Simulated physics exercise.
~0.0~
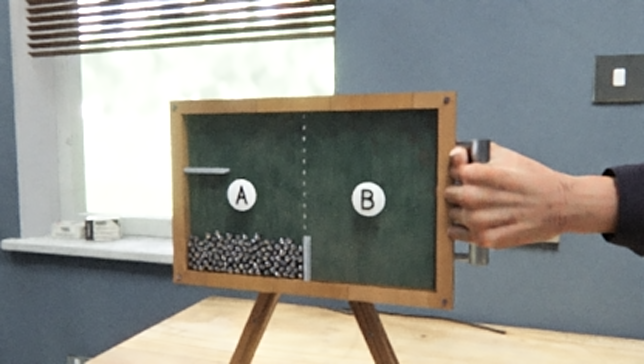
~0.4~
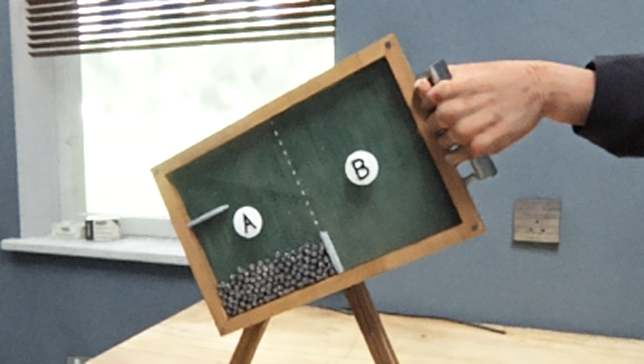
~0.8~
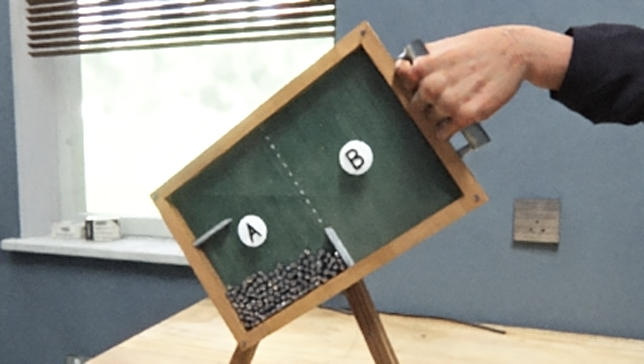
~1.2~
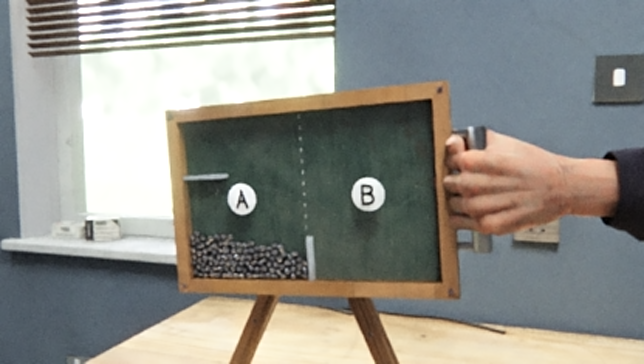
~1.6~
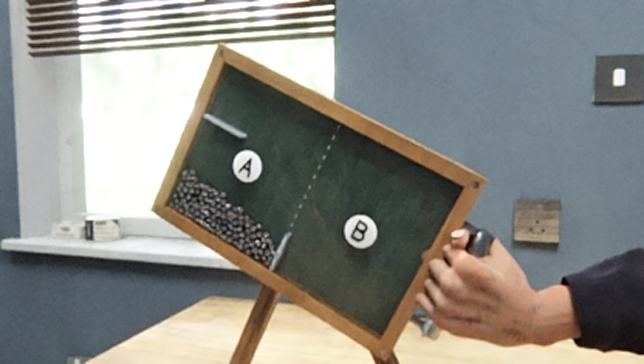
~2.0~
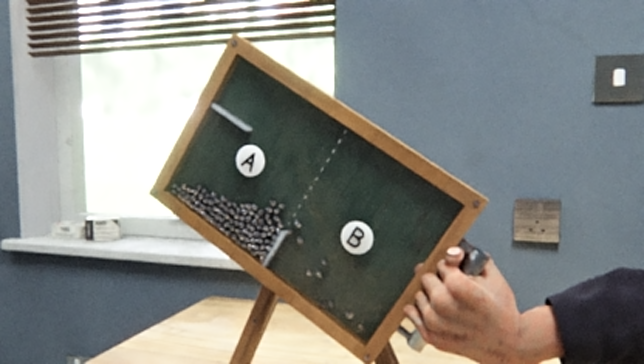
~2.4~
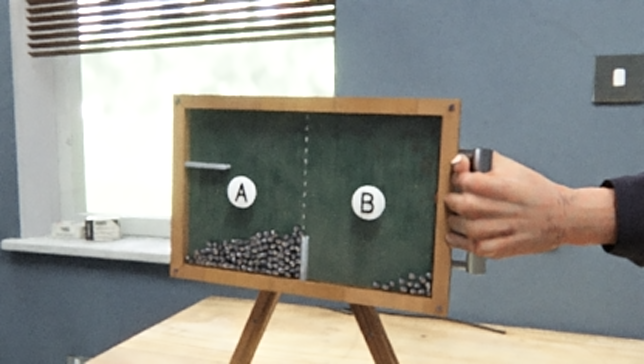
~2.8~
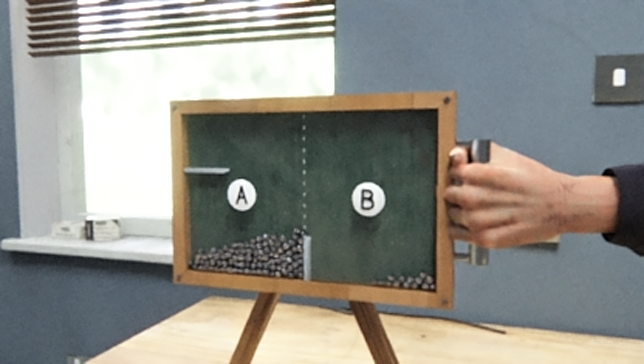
A shallow wooden-framed case of small steel balls, gripped by a hand at its right side, tilts anticlockwise, returns level, tilts clockwise so some balls spill over the low divider from A into B, then levels, leaving most in A and a few in B's right corner.
